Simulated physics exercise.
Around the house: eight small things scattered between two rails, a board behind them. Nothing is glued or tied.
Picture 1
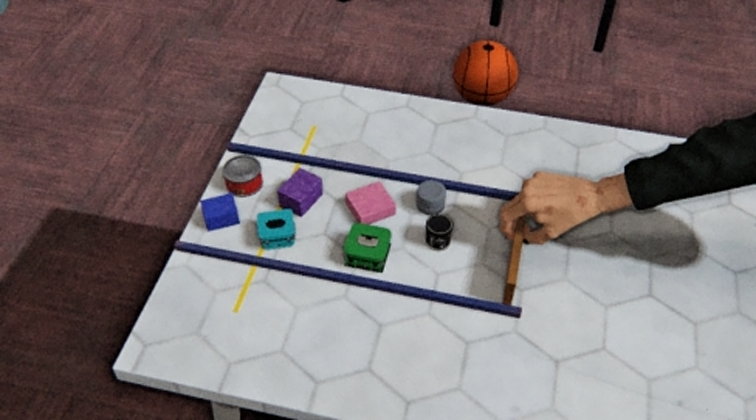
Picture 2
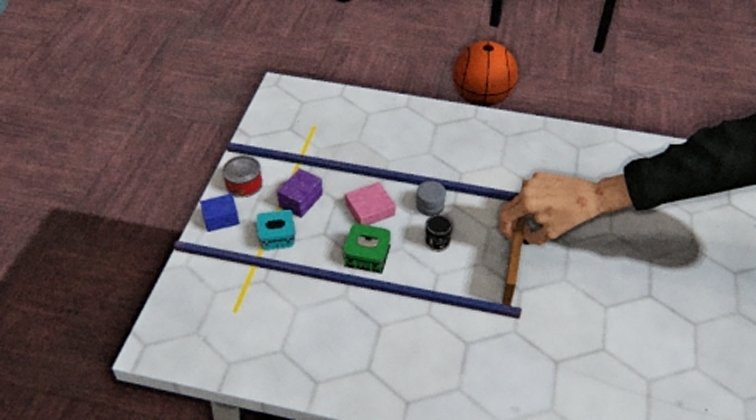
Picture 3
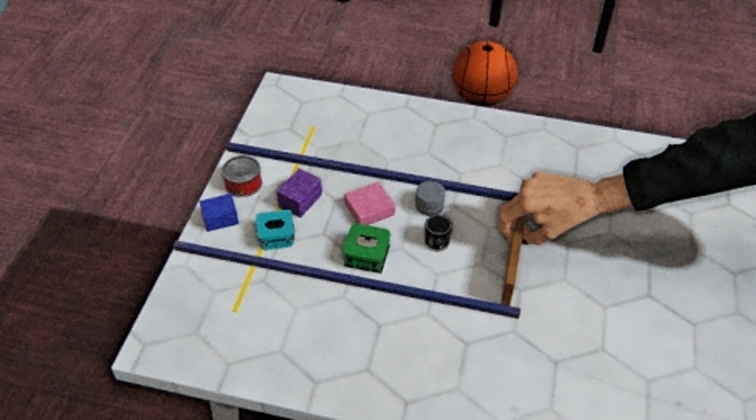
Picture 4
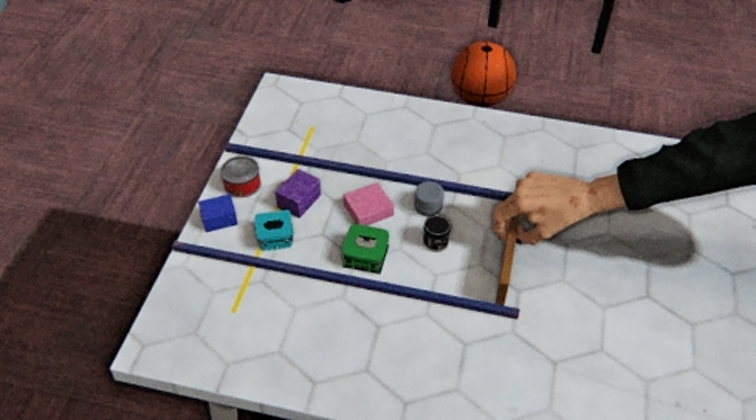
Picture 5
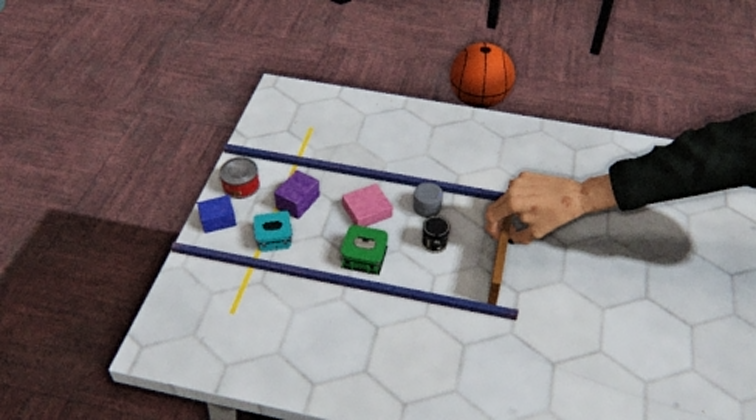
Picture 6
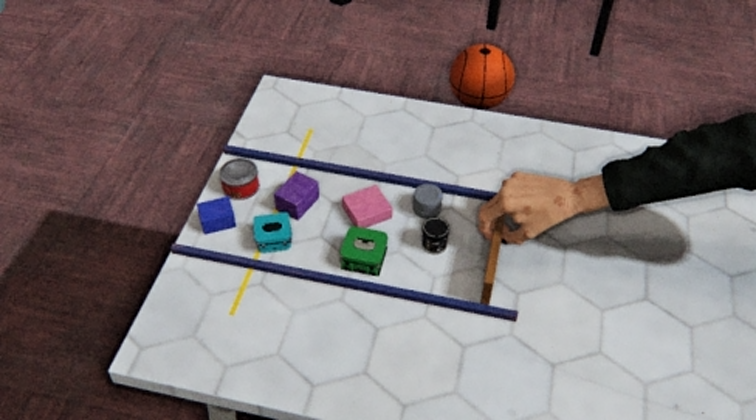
At the start, a hand holds a board upright between two dark rails on a white table, to the right of eight small blocks, tins and cases scattered around a yellow tape line. The hand then slides the board slightly left, while the small things stay in their places.
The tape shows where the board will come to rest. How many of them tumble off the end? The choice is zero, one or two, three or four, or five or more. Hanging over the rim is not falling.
As it turns out, the number that fall off is one or two.
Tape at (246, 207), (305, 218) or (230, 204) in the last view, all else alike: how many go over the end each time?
In that order 4, 0 and 4.
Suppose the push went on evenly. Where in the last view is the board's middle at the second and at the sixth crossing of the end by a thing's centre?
About (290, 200), then (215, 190).
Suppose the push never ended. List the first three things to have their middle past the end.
In order: The red pot, the blue block, the purple block.
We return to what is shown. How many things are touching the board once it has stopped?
It touches 3.
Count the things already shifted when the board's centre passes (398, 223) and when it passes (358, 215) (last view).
By then 3, and 5.
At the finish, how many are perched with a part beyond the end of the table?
It comes to 1.
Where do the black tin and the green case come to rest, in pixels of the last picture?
Near (262, 204) and (245, 229).
Soon after, none off yet; blue block at rest near (217, 215); red pot at rest near (240, 179); turquoise case at rest near (273, 233).
Then, none off yet; blue block moved a little near (207, 212); red pot moved about its own width near (216, 167); turquoise case moved about its own width near (241, 222).
At rest, the number that fall off is one or two; fallen, red pot and blue block.
